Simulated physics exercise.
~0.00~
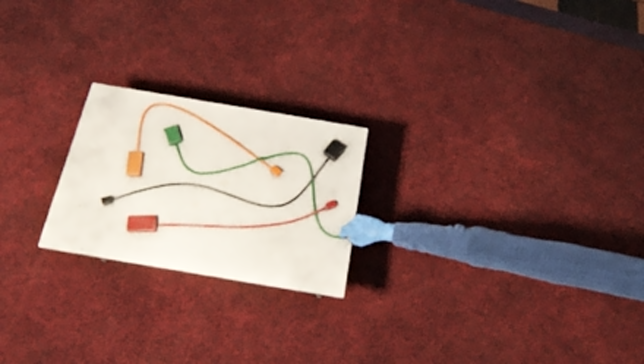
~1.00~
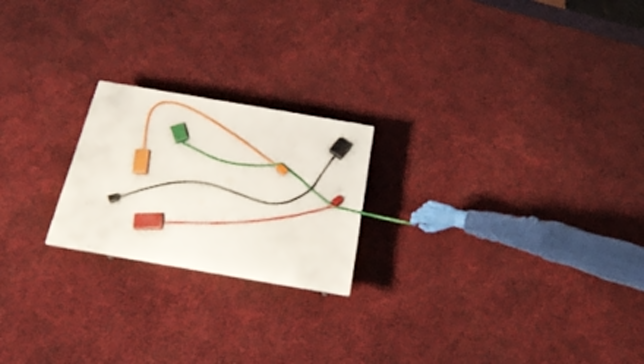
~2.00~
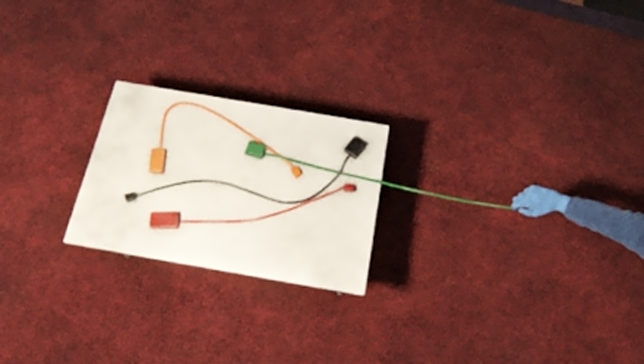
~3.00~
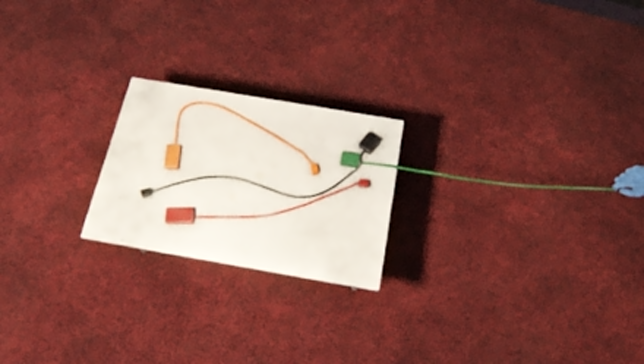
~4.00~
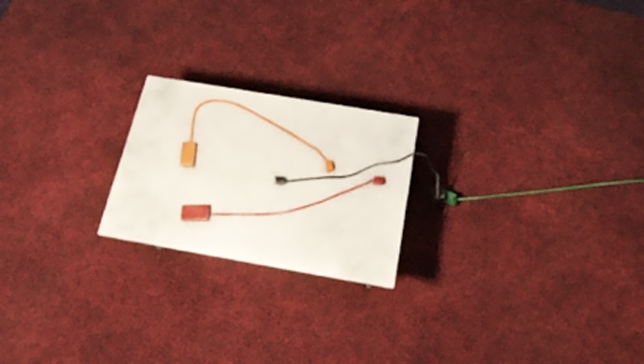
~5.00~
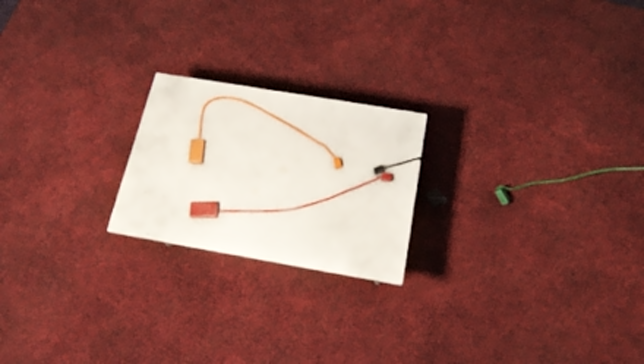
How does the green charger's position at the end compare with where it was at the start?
At the start the green charger was on the upper left part of the white tabletop, near the orange charger. By the end it was off the tabletop altogether, out beyond the right edge over the dark red floor.
